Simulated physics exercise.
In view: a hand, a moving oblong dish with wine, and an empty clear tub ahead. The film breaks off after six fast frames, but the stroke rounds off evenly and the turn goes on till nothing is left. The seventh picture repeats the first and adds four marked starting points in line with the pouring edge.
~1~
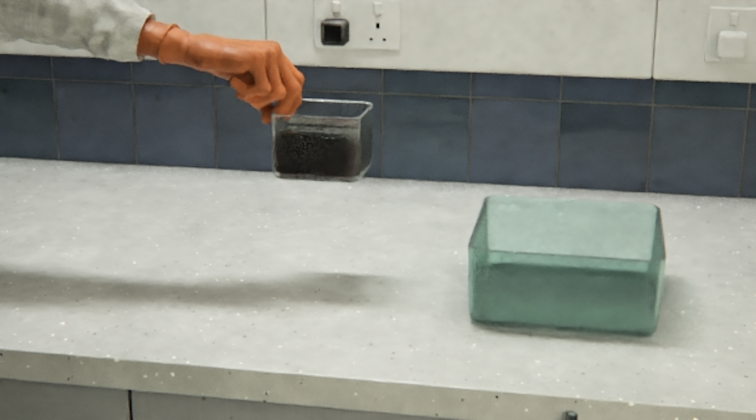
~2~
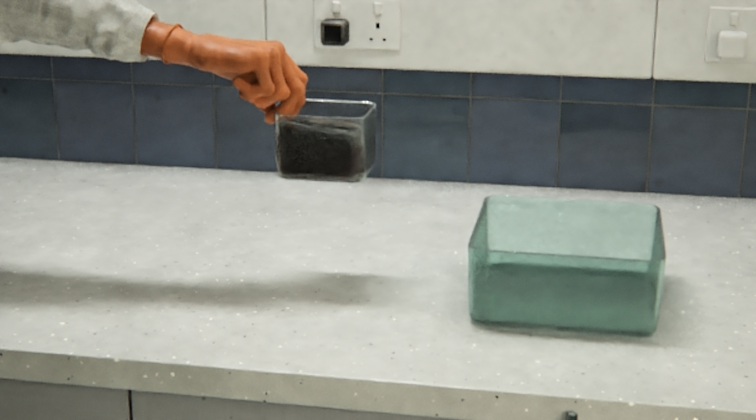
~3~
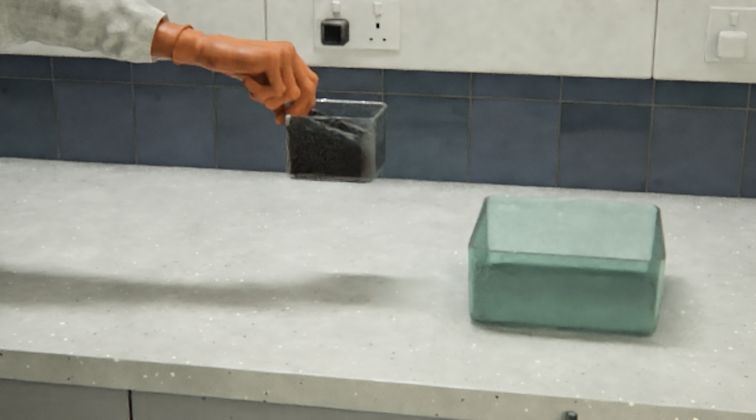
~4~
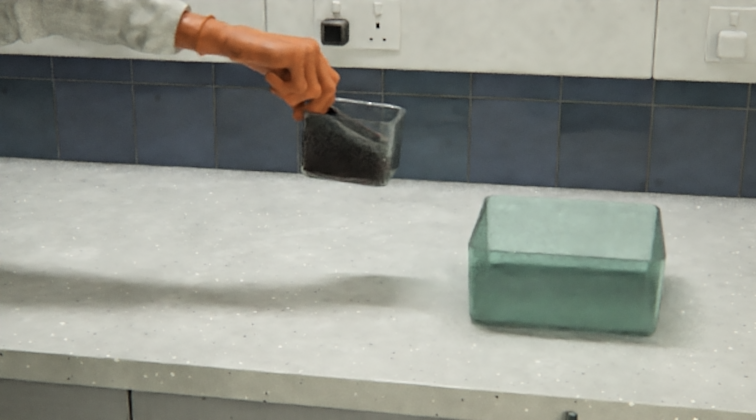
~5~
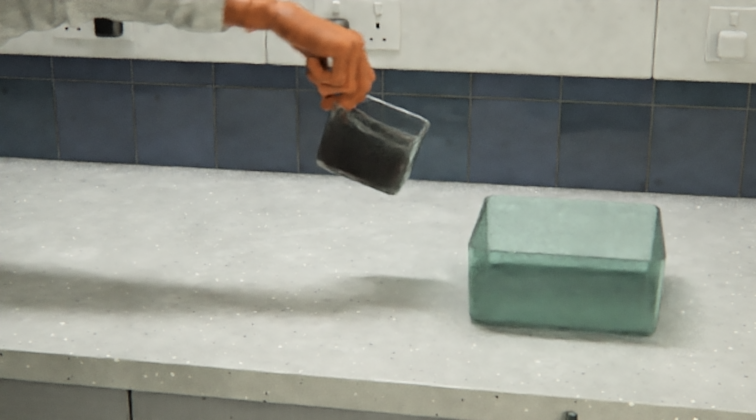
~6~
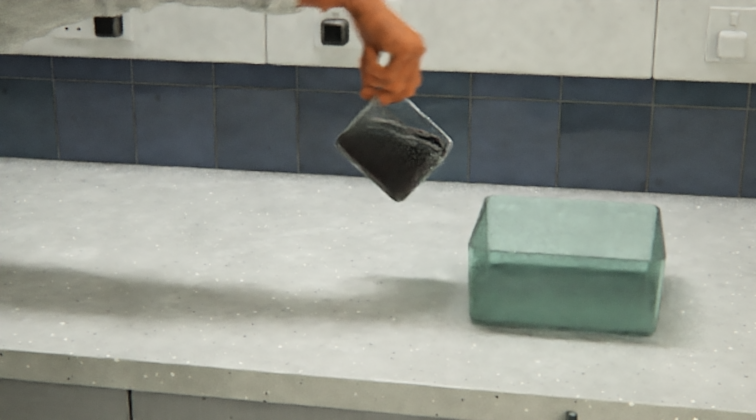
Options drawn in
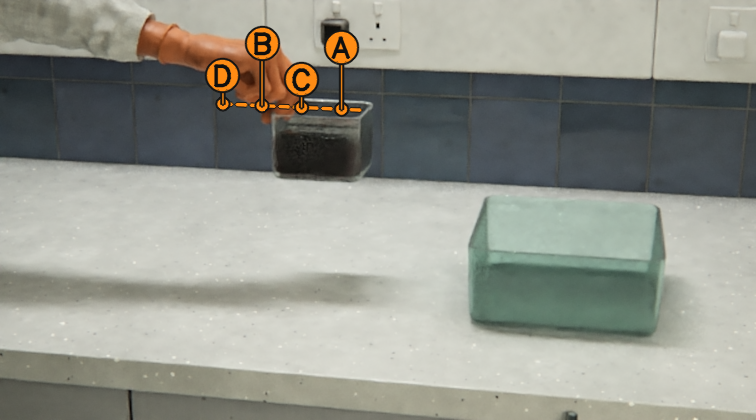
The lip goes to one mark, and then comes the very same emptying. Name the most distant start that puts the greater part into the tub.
The answer is dot A.
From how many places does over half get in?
One of the four.
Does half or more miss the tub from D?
Yes, it does.
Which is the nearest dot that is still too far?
That would be C.
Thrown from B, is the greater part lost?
Yes.
On the marked copy, A at (341, 109); B at (262, 105); C at (301, 107); D at (222, 103).
With A, about 73 % lands in the tub, 12 % falls short and 15 % goes beside or beyond.
With B, about 0 % lands in the tub, 98 % falls short.
With C, about 20 % lands in the tub, 77 % falls short and 3 % goes beside or beyond.
With D, about 0 % lands in the tub, 100 % falls short.
